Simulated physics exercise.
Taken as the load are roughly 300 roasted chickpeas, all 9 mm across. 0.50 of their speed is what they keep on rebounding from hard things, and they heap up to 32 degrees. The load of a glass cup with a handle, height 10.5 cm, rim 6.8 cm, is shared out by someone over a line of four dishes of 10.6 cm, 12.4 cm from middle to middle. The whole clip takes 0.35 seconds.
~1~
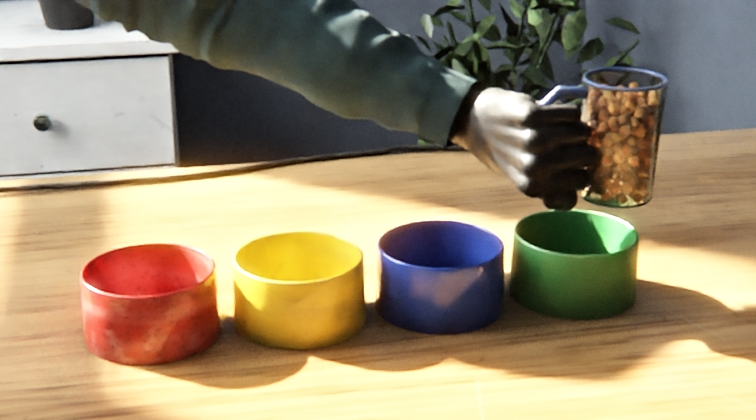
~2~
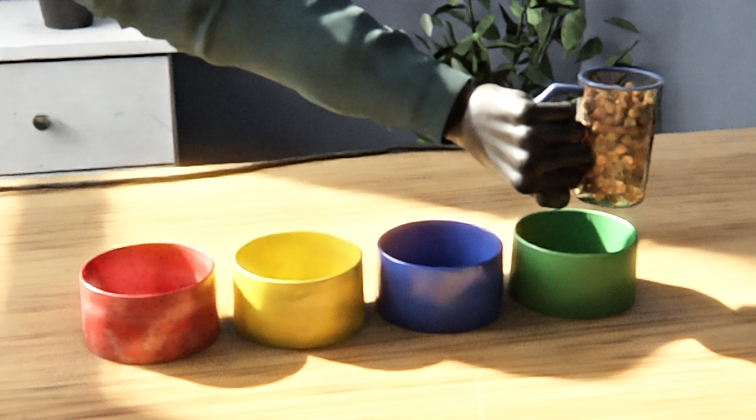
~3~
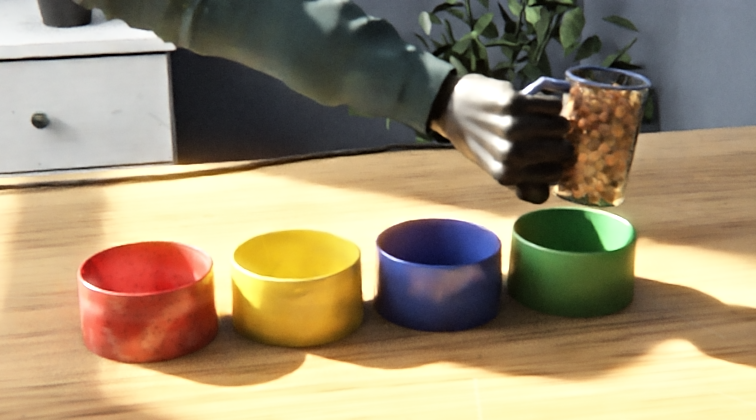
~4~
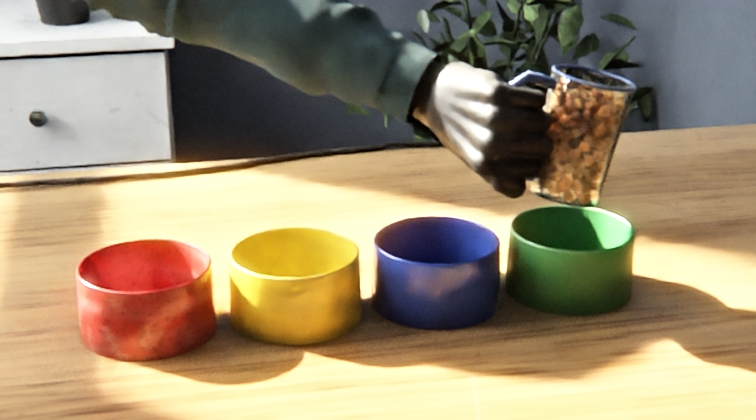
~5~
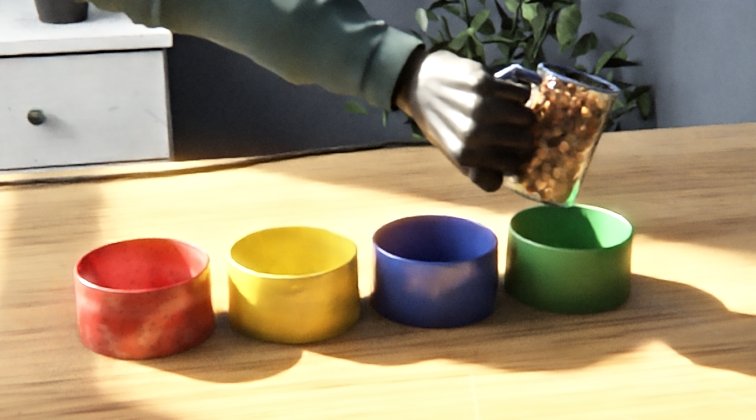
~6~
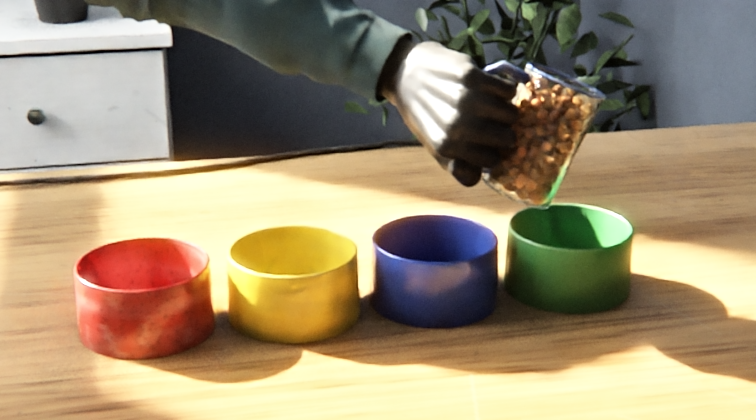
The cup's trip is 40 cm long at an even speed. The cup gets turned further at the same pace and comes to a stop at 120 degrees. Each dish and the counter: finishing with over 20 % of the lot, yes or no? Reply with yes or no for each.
Red dish: No, blue dish: No, green dish: No, yellow dish: Yes, counter: Yes.
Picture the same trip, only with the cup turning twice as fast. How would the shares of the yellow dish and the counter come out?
Yellow 10; counter 10.
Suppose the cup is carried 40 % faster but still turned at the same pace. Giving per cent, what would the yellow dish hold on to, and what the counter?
In that case: Yellow 50, and counter 50.
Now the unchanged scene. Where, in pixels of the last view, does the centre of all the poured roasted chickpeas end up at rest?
Est. centre at rest: (274, 303) px.
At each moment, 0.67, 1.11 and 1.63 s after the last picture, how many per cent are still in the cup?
First 100, then 85, then 10 per cent.
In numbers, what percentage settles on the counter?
Near 30 percent, roughly speaking.
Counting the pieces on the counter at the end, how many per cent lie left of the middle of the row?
I'd say near 100 percent.
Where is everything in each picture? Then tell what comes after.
In the first frame, cup at (620, 138), tilt 0 degrees, lip at (662, 77), moved 0.0 cm; middle of the pieces at (623, 145); green dish at (576, 232); blue dish at (441, 244); yellow dish at (298, 256); red dish at (149, 269).
In the second frame, cup at (614, 138), tilt 2 degrees, lip at (658, 78), moved 0.5 cm; middle of the pieces at (617, 145).
In the third frame, cup at (598, 137), tilt 6 degrees, lip at (645, 80), moved 1.9 cm; middle of the pieces at (600, 145).
In the fourth frame, cup at (578, 137), tilt 12 degrees, lip at (630, 84), moved 3.5 cm; middle of the pieces at (580, 144).
In the fifth frame, cup at (559, 136), tilt 17 degrees, lip at (615, 88), moved 5.1 cm; middle of the pieces at (559, 144).
In the sixth frame, cup at (540, 137), tilt 23 degrees, lip at (600, 94), moved 6.7 cm; middle of the pieces at (541, 145); green dish at (570, 226); blue dish at (435, 238); yellow dish at (293, 251); red dish at (143, 264).
Then, 0.67 s after the last picture, tilt 75 degrees; cup holds 100 %.
Then, 1.11 s after the last picture, tilt 109 degrees; cup holds 85 %, blue 5 %, yellow 10 %.
Then, 1.63 s after the last picture, tilt 120 degrees; cup holds 10 %, blue 5 %, yellow 60 %.
In the end, red 0 %, blue 5 %, green 0 %, yellow 65 %, counter 30 %.
